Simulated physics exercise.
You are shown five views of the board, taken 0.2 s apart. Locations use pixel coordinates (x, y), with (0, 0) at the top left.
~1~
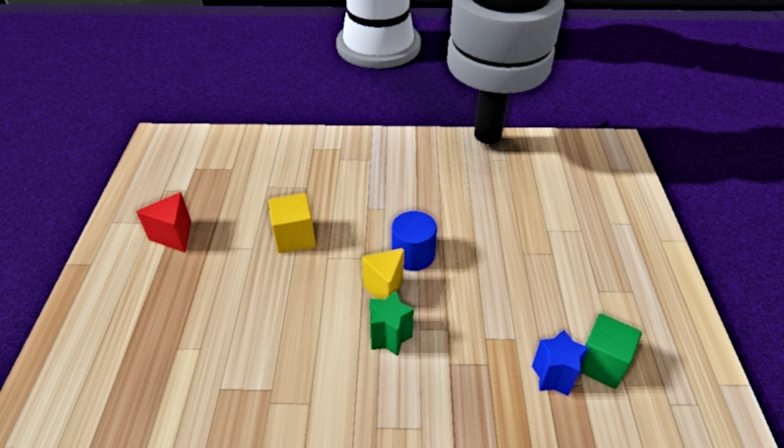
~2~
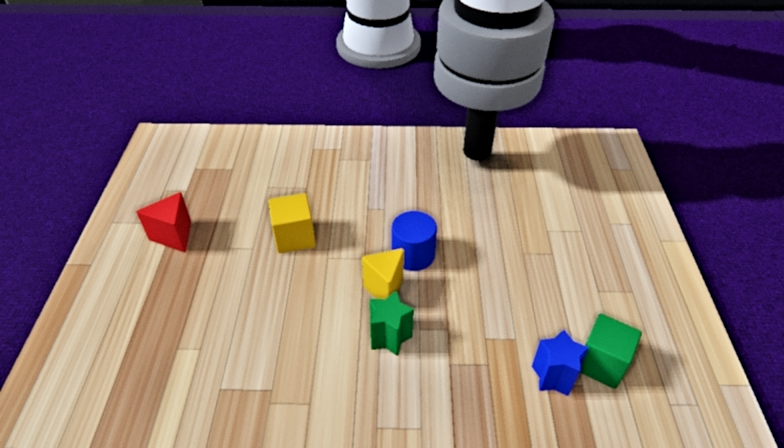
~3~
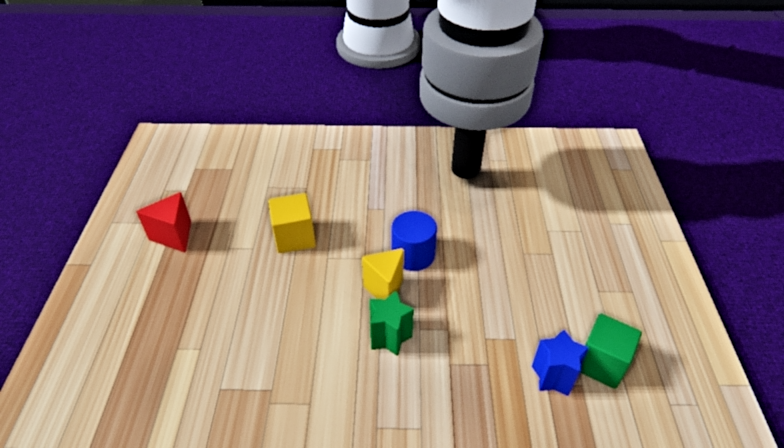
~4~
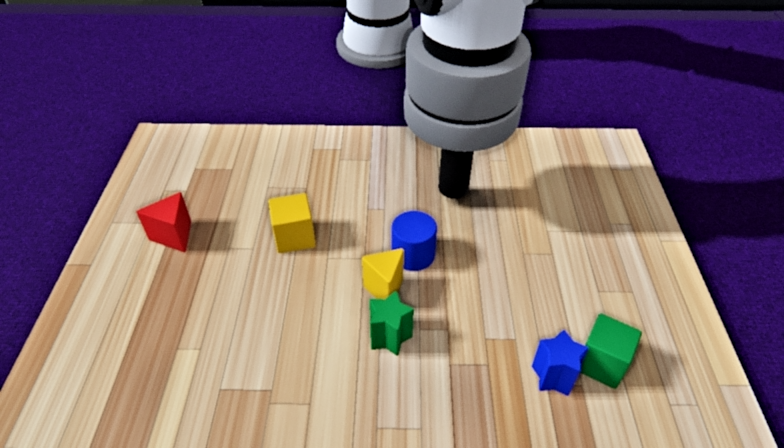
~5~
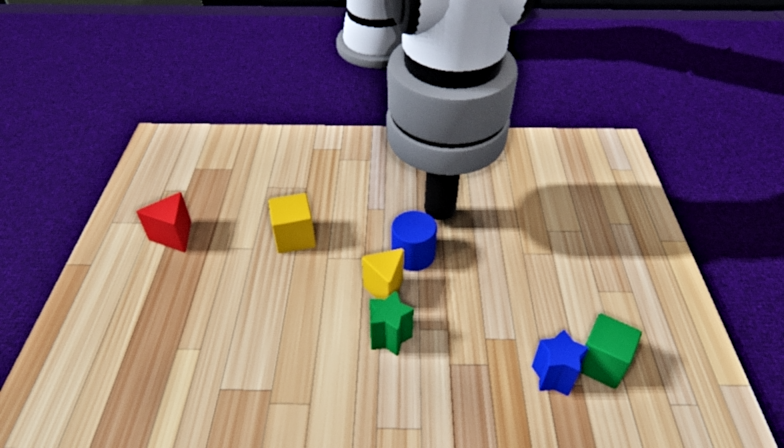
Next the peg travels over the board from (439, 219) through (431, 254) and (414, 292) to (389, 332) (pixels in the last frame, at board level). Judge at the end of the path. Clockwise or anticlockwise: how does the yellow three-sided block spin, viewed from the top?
It spins anti-clockwise.
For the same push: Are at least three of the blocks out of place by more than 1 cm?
That would be a yes.
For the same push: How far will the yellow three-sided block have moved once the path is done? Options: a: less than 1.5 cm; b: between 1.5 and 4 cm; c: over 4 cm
c: Over 4 cm.
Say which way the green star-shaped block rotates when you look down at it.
My answer: Anticlockwise.
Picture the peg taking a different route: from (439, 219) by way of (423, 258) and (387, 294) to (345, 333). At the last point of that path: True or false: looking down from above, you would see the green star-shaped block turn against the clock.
True.
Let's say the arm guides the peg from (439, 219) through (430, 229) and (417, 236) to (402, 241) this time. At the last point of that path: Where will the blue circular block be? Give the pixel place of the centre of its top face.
Its top face will be centred at roughly (401, 241).
What follows on the original path. One third of the way, peg (431, 247); yellow three-sided block (369, 274); blue circular block (400, 245).
Two thirds of the way, peg (415, 284); yellow three-sided block (345, 284), turned 60° anticlockwise; blue circular block (373, 262).
At the end, peg (389, 324); yellow three-sided block (339, 285), turned 70° anticlockwise; green star-shaped block (373, 332), turned 25° anticlockwise; blue circular block (368, 263).
